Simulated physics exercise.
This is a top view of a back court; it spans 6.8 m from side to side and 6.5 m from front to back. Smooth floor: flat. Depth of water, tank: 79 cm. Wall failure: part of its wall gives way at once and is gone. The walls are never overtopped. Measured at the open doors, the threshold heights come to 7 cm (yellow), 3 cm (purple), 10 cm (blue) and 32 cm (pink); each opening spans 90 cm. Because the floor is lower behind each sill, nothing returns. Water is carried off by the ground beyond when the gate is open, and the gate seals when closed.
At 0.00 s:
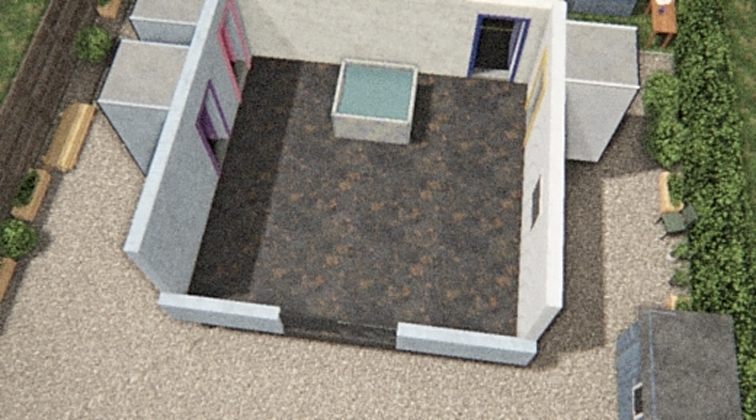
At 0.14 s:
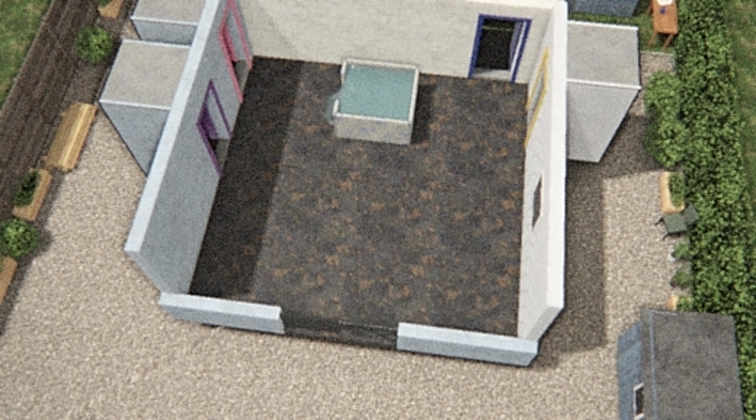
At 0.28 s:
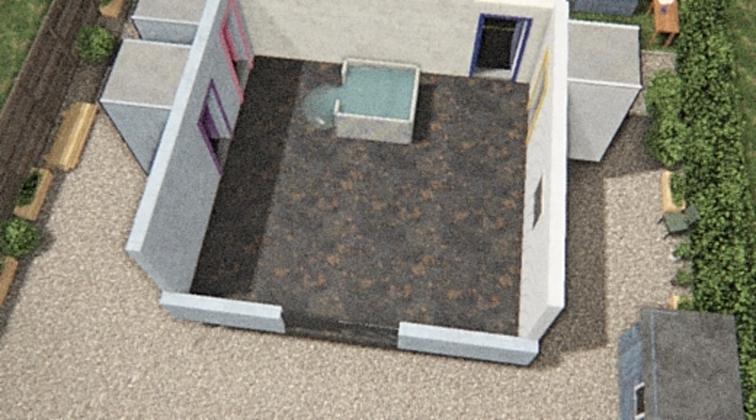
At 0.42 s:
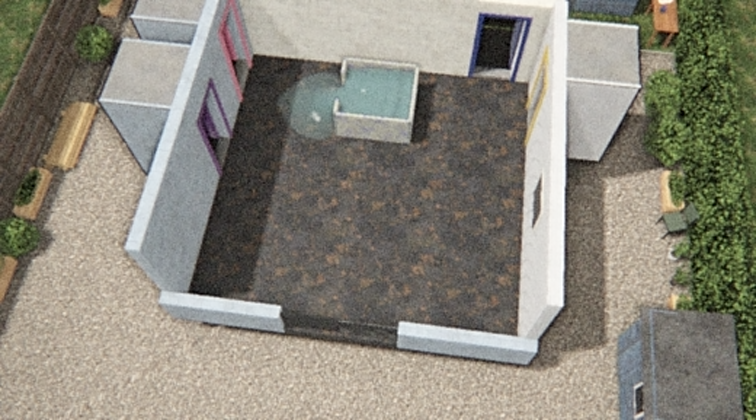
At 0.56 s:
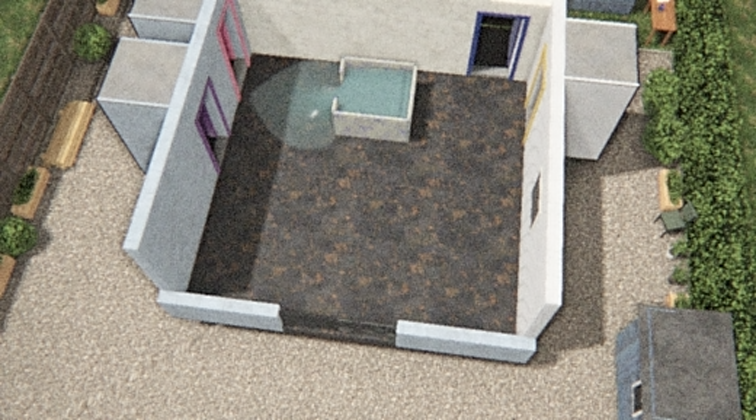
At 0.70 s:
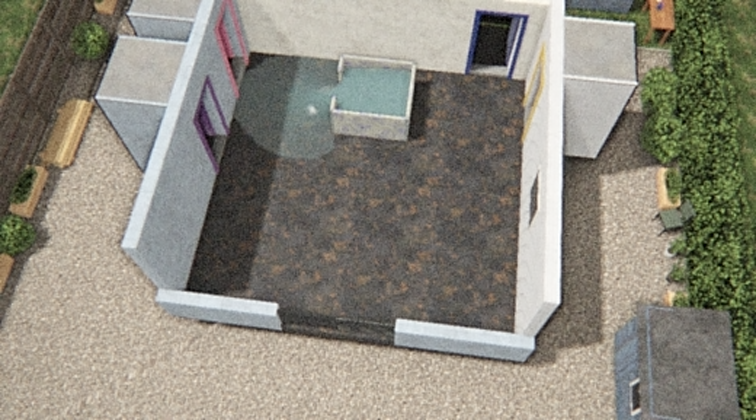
Water poured out through the left side of a raised tank near the back wall of an open-topped court, then spread across the dark floor in a widening, rounded sheet toward the left wall.
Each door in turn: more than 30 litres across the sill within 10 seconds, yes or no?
Answers: Yellow door, no; purple door, yes; blue door, no; pink door, no.
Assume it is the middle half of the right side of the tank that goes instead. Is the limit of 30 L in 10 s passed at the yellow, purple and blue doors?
Then yellow would come out on the high side, purple on the low side and blue on the high side.
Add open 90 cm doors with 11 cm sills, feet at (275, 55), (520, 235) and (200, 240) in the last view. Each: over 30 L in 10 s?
More, less, less.
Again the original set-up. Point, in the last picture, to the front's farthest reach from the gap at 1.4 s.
Around pixel (216, 179).
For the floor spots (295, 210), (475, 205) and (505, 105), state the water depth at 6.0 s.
Spot one 2 cm, spot two 0 cm, spot three 2 cm.
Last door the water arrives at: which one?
Looks like the yellow door.
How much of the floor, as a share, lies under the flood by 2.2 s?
Close to 20 in a hundred.
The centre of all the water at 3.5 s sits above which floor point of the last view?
Centre: Approx. (304, 124) px.
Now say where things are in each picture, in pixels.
The tank at (376, 92) is whole and still, 79 cm deep, in the first frame.
Water pours out at (343, 101) and has run 0.5 m, to (337, 94); typically 12 cm deep outside, 79 cm at the tank's back, in the second frame.
Water pours out at (343, 101) and has run 0.9 m, to (305, 103); typically 11 cm deep outside, 78 cm at the tank's back, in the third frame.
The front is at (283, 98), 1.5 m from the gap at (343, 101); 1.9 m2 of floor is under water; 71 cm left at the back of the tank, in the fourth frame.
Water pours out at (341, 100) and has run 2.1 m, to (257, 92); typically 5 cm deep outside, 66 cm at the tank's back, in the fifth frame.
Water pours out at (340, 98) and has run 2.5 m, to (244, 77); typically 4 cm deep outside, 68 cm at the tank's back, in the sixth frame.
After 1.4 s water covers 20 % of the floor and is deepest (46 cm) near (251, 51); yellow door not reached, purple door 14 cm at the sill, 8 L in, blue door not reached, pink door 30 cm at the sill, 0 L in.
After 2.2 s water covers 20 % of the floor and is deepest (29 cm) near (247, 94); yellow door not reached, purple door 12 cm at the sill, 49 L in, blue door not reached, pink door 28 cm at the sill, 2 L in.
After 3.5 s water covers 30 % of the floor and is deepest (22 cm) near (232, 118); yellow door not reached, purple door 10 cm at the sill, 87 L in, blue door not reached, pink door 17 cm at the sill, 3 L in.
After 6.0 s water covers 55 % of the floor and is deepest (14 cm) near (187, 285); yellow door 4 cm at the sill, 0 L in, purple door 8 cm at the sill, 137 L in, blue door 2 cm at the sill, 0 L in, pink door 12 cm at the sill, 3 L in.
After 10.0 s water covers 85 % of the floor and is deepest (8 cm) near (183, 302); yellow door 4 cm at the sill, 0 L in, purple door 5 cm at the sill, 166 L in, blue door 3 cm at the sill, 0 L in, pink door 7 cm at the sill, 3 L in.
